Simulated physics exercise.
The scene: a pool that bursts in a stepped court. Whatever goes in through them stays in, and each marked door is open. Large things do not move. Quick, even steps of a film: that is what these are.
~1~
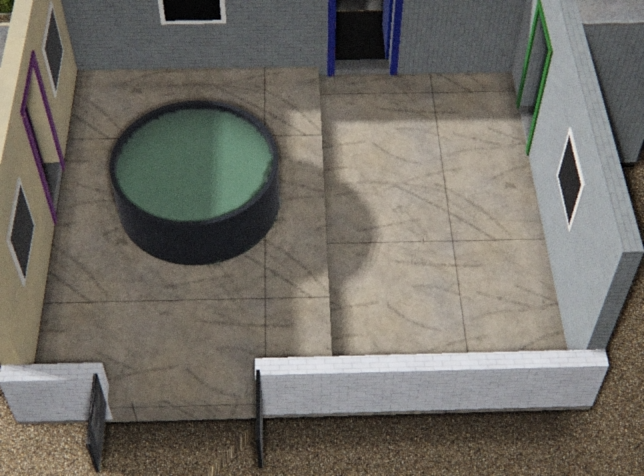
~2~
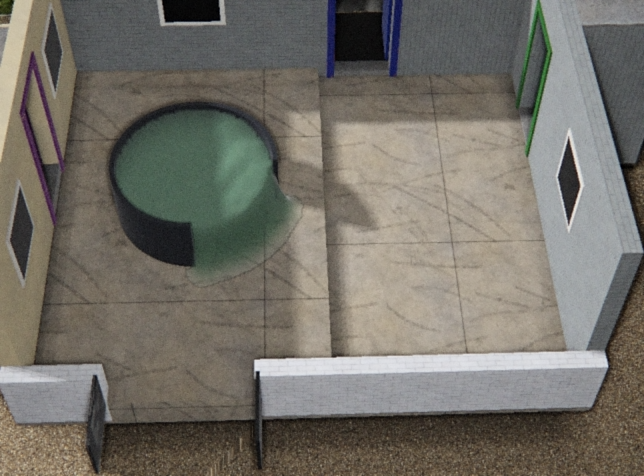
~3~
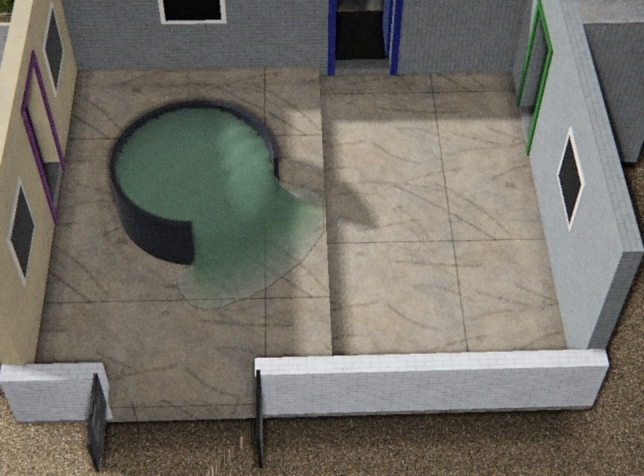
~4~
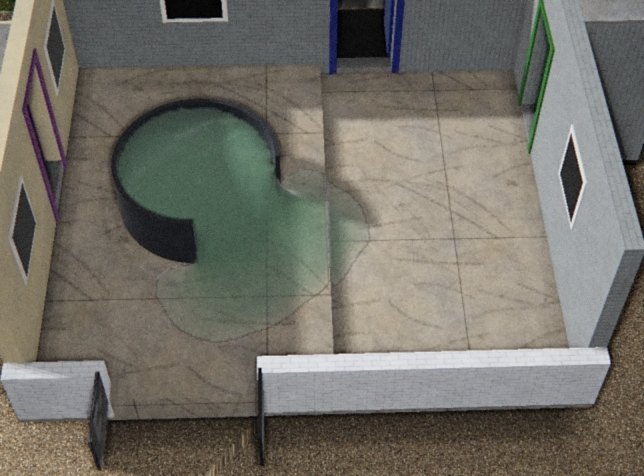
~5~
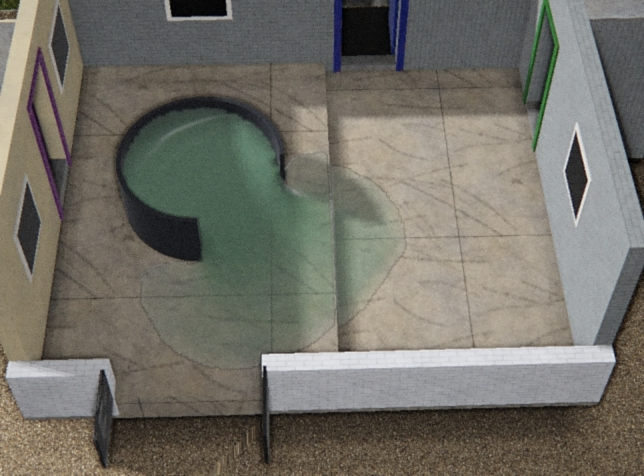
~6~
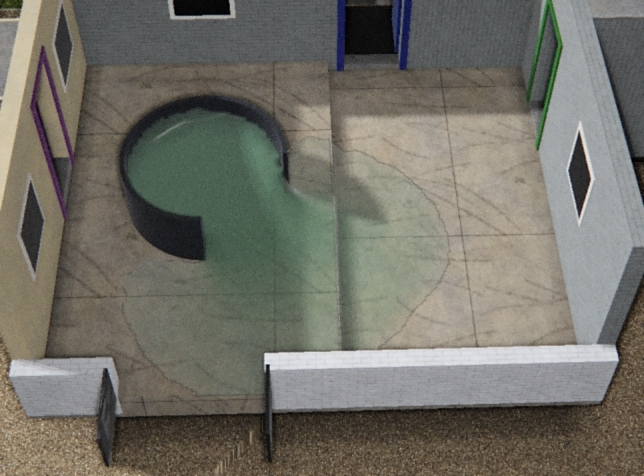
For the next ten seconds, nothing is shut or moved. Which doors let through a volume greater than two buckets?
Checking each one: The purple door lets through less or just two; the green door lets through more; the blue door lets through more.
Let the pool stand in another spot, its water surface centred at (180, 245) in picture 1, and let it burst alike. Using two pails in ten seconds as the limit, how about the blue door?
The way I see it, blue tops the mark.
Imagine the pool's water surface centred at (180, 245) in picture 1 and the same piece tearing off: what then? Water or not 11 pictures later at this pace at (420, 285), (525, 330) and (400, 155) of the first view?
I'd call them watered, watered and still dry, in the order asked.
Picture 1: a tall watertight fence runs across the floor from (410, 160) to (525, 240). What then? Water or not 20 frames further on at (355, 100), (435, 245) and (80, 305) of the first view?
Untouched, soaked, untouched.
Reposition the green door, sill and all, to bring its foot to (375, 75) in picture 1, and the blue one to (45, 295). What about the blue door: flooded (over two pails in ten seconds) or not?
Looking at it, the blue one doesn't reach that level.
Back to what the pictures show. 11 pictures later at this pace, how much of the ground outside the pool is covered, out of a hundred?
About 40 per cent.
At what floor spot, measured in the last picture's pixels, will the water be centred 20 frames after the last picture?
My reading is close to (401, 266).
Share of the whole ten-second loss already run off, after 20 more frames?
By my reckoning, 45 %.
A moment on, water covers 45 % of the floor; the purple door not reached, the green door not reached, the blue door not reached.
Next, water covers 40 % of the floor; the purple door not reached, the green door not reached, the blue door not reached.
Then, water covers 45 % of the floor; the purple door not reached, the green door wet at the sill, nothing in, the blue door not reached.
Later, water covers 65 % of the floor; the purple door not reached, the green door under two buckets in, the blue door over two buckets in.
In the end, water covers 60 % of the floor; the purple door not reached, the green door far over two buckets in, the blue door far over two buckets in.
